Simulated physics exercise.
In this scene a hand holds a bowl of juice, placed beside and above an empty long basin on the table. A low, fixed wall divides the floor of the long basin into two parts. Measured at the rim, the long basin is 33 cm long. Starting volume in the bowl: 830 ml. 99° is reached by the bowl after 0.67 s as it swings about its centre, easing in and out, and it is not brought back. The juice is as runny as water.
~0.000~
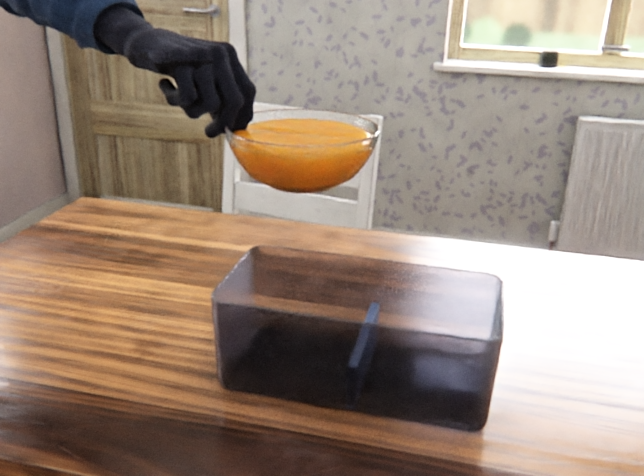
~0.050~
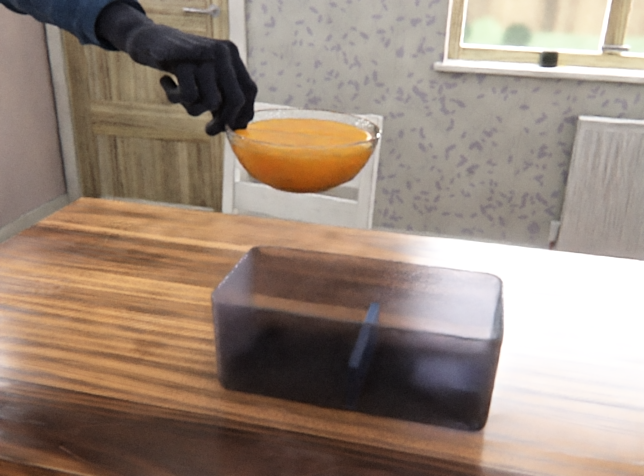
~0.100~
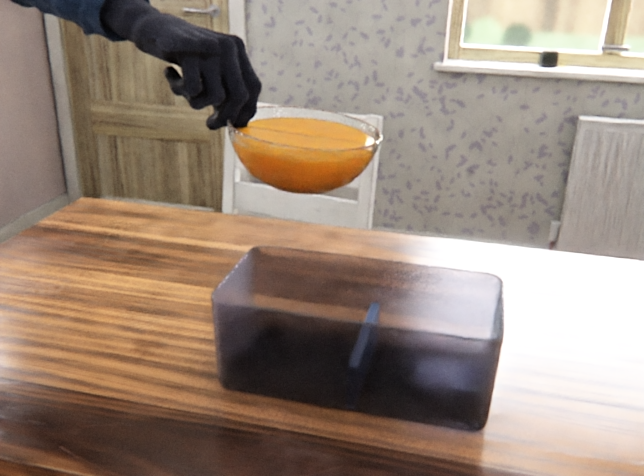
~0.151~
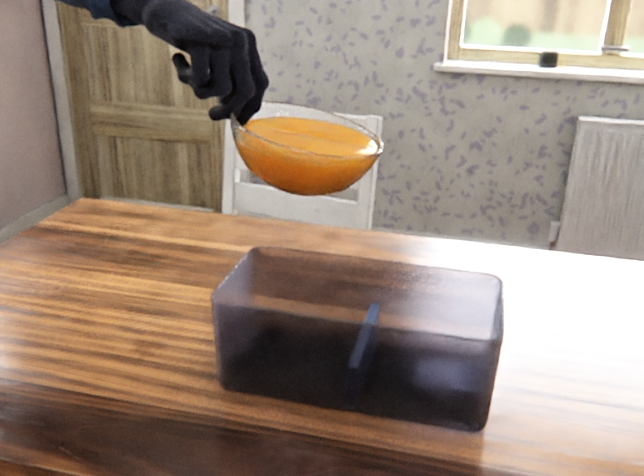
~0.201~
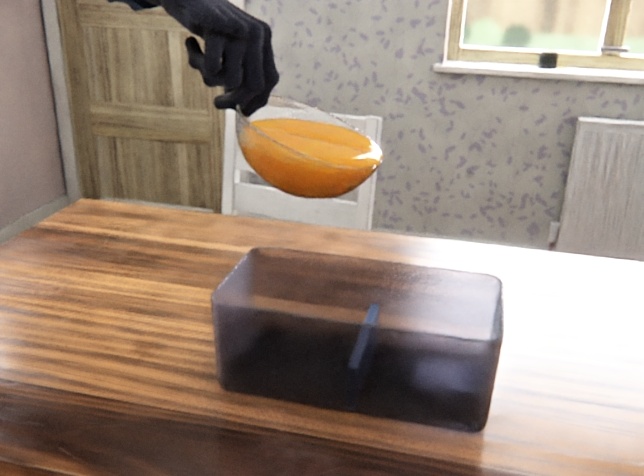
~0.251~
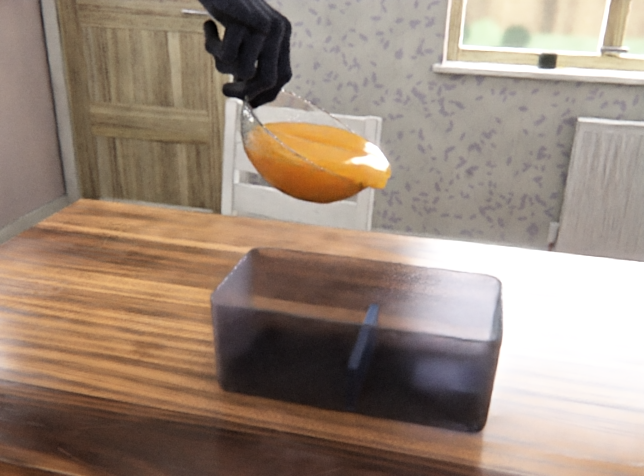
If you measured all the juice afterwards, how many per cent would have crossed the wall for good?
Around 83 per cent would have crossed.
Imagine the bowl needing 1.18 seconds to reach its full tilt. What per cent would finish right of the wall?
95 per cent.
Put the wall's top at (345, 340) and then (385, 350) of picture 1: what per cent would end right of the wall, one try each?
The first gives near 85 per cent and the second near 65 per cent.
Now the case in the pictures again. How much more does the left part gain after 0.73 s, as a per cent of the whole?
That amounts to roughly 5 per cent of the whole.
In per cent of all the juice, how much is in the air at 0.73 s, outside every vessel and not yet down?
Estimate: About 12 in a hundred.
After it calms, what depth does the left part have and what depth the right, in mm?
I'd expect close to 4 mm on the left and close to 28 mm on the right.
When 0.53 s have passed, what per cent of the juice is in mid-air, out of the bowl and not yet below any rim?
Around 44 percent.
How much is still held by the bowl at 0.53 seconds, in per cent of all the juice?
Remaining: Near 8 % of the total.
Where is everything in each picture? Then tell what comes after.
In the first picture, it leans 0°; its right rim is at (378, 134); the juice meets the walls at (236, 128) and (374, 140); the long basin's rim runs from (233, 271) to (502, 307); the wall's top is at (365, 333).
In the second picture, it leans 1°; its right rim is at (378, 136); the juice meets the walls at (237, 127) and (375, 142).
In the third picture, it leans 5°; its right rim is at (379, 142); the juice meets the walls at (238, 125) and (376, 144).
In the fourth picture, it leans 12°; its right rim is at (380, 151); the juice meets the walls at (242, 124) and (379, 148).
In the fifth picture, it leans 20°; its right rim is at (380, 163); the juice meets the walls at (246, 124) and (379, 157); 2 per cent is over the edge.
In the sixth picture, it leans 31°; its right rim is at (376, 177); the juice meets the walls at (251, 128) and (368, 163); 10 per cent is over the edge.
By 0.53 s the tilt is 88° and 8 per cent is still to pour, 0 is left of the wall and 49 right of it.
By 0.73 s the tilt is 99° and 0 per cent is still to pour, 9 is left of the wall and 79 right of it.
By 0.94 s the tilt is 99° and 0 per cent is still to pour, 14 is left of the wall and 83 right of it.
By 1.17 s the tilt is 99° and 0 per cent is still to pour, 15 is left of the wall and 83 right of it.
At rest 15 per cent lies left of the wall, 83 right of it and 3 outside.
